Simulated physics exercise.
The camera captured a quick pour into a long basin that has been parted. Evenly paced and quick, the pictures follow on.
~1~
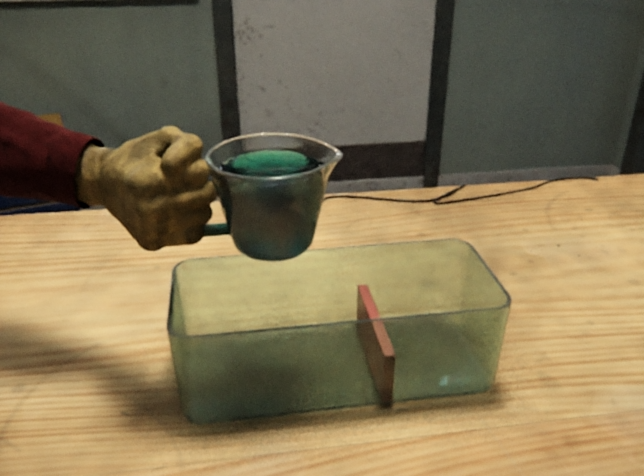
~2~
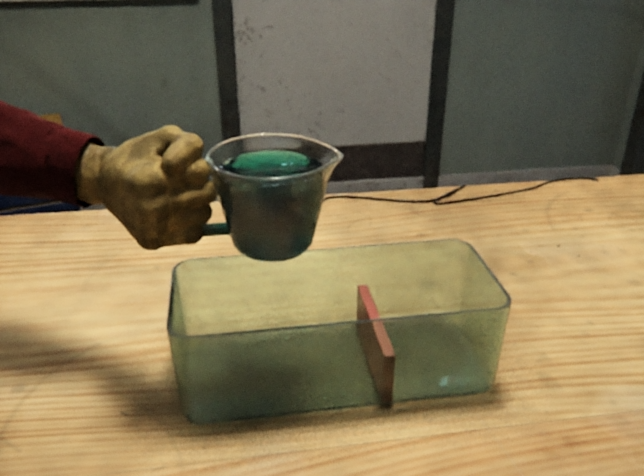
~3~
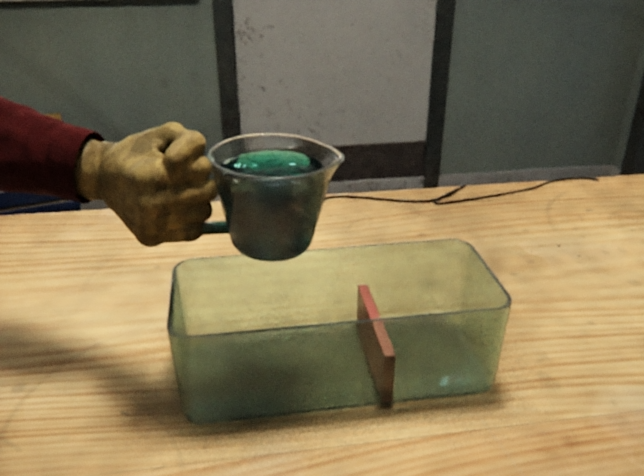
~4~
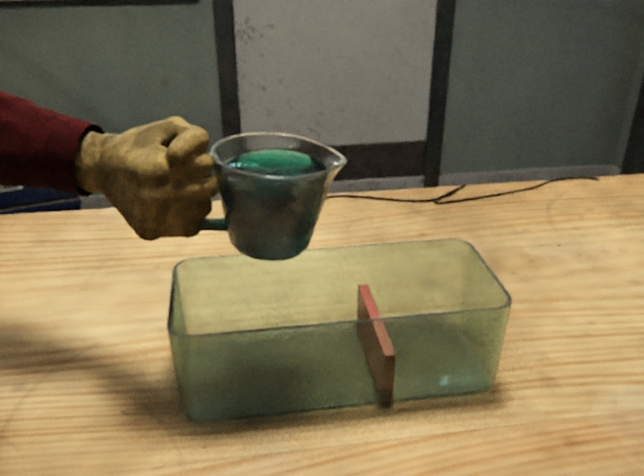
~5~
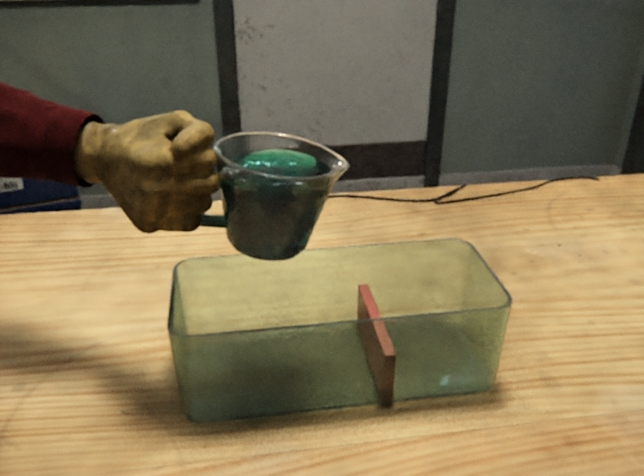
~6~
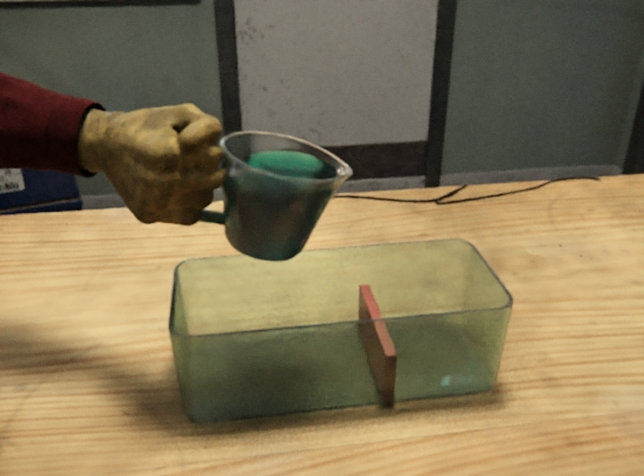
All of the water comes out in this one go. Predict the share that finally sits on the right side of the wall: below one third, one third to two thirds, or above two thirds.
Right-side share: One third to two thirds.
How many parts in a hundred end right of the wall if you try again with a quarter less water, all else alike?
35 %.
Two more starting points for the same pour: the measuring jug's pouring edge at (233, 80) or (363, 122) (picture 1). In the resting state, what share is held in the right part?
In order, roughly 0 percent and 80 percent.
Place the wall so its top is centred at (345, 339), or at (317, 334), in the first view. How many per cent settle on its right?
About 85 per cent on the first try, and 95 per cent on the second.
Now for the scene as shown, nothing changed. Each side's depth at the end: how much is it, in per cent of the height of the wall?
I'd say close to 10 per cent on the left side and 30 on the right.
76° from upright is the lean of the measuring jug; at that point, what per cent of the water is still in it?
Some 55 per cent has not yet come out.
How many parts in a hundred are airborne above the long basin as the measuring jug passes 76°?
Estimated at 20 per cent or so.
A moment on, the measuring jug is tipped on its side and 56 per cent is still to pour, 1 is left of the wall and 20 right of it.
Next, the measuring jug is tipped right over and 5 per cent is still to pour, 38 is left of the wall and 54 right of it.
Then the measuring jug is tipped right over and 0 per cent is still to pour, 45 is left of the wall and 54 right of it.
Later the measuring jug is tipped right over and 0 per cent is still to pour, 45 is left of the wall and 54 right of it.
In the end 45 per cent lies left of the wall, 54 right of it and 1 outside.
